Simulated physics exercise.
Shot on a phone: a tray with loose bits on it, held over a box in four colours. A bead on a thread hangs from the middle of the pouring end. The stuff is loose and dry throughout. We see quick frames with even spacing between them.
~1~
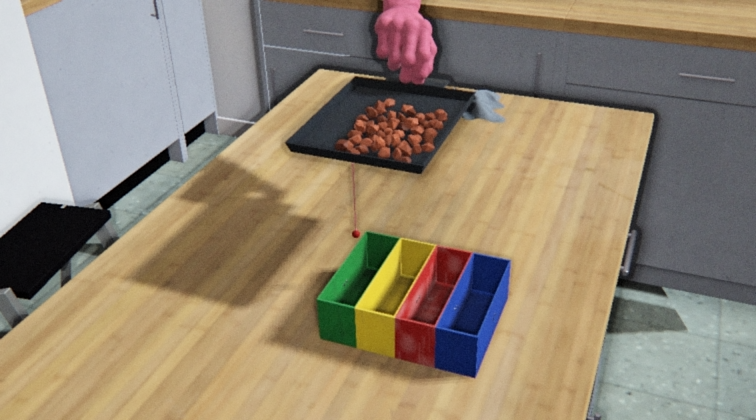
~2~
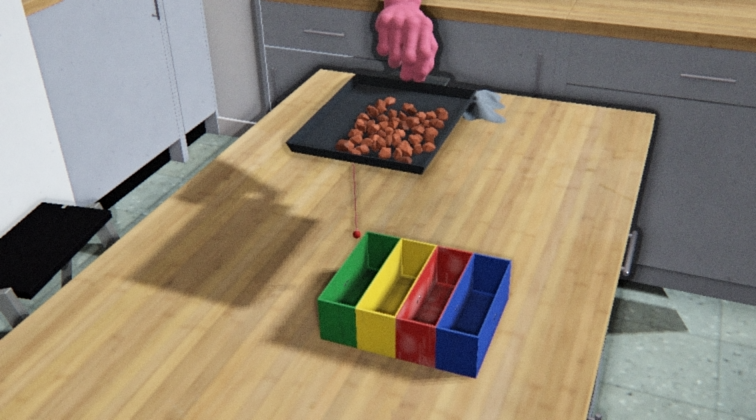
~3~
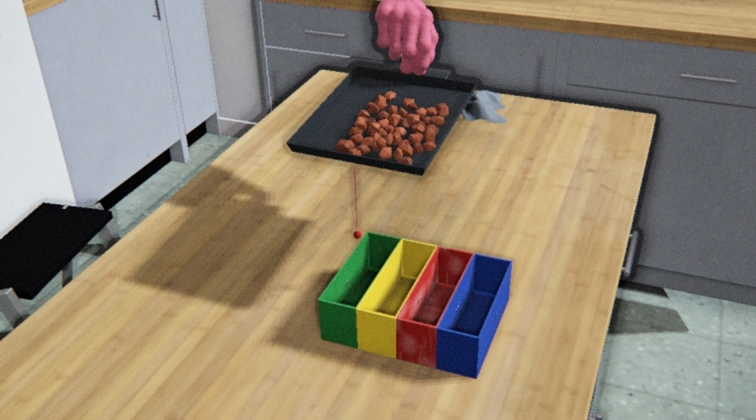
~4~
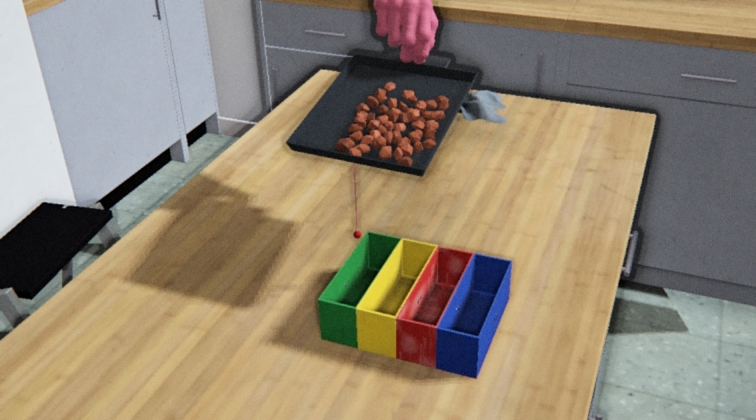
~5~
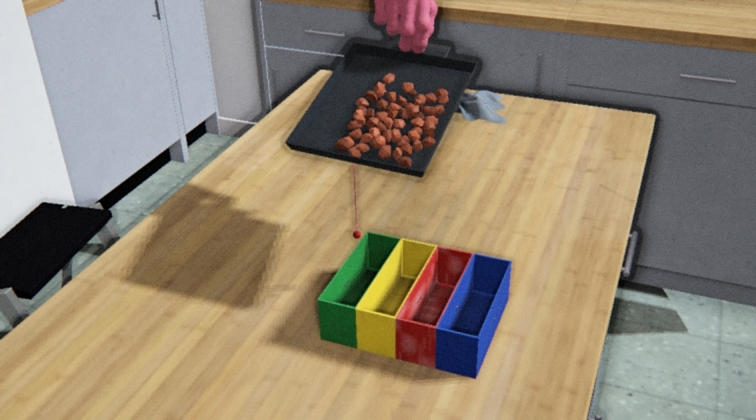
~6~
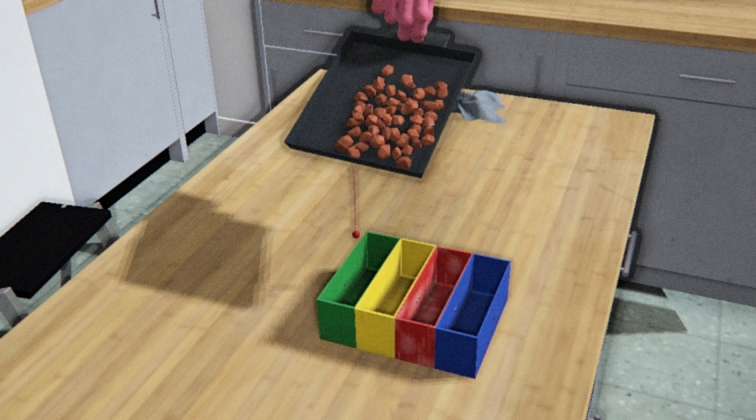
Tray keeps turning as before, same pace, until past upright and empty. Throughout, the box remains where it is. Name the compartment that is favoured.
Yellow.
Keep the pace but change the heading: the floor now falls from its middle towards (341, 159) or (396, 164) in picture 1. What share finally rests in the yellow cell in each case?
The first try gives close to 10 per cent, the second close to 50 per cent.
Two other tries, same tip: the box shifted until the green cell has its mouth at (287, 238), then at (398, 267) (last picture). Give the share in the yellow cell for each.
First position: Some 10 %; second position: Some 10 %.
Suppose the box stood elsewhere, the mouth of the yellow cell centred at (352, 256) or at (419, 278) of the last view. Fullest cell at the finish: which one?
Red first, the green cell second.
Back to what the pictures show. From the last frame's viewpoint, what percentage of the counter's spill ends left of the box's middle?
Estimate: Near 90 per cent.
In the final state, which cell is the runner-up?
Second place goes to the cell in green.
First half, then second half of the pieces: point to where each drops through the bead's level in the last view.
Half one: (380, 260), half two: (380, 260).
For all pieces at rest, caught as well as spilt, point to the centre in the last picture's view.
Roughly at (379, 323), give or take.
Just after the last frame, tray tipped steeply; almost all on the tray; just a few falling or outside the box.
A moment on, tray tipped right over; roughly a quarter on the tray; roughly a quarter in the yellow cell; about a tenth in the green cell; just a few in the red cell; roughly half falling or outside the box.
Further on, tray tipped past a quarter turn; roughly half in the yellow cell; roughly a quarter in the green cell; about a tenth in the red cell; roughly a quarter falling or outside the box.
When it is over, tray tipped past a quarter turn; roughly half in the yellow cell; roughly a quarter in the green cell; about a tenth in the red cell; not one in the blue cell; roughly a quarter outside the box.
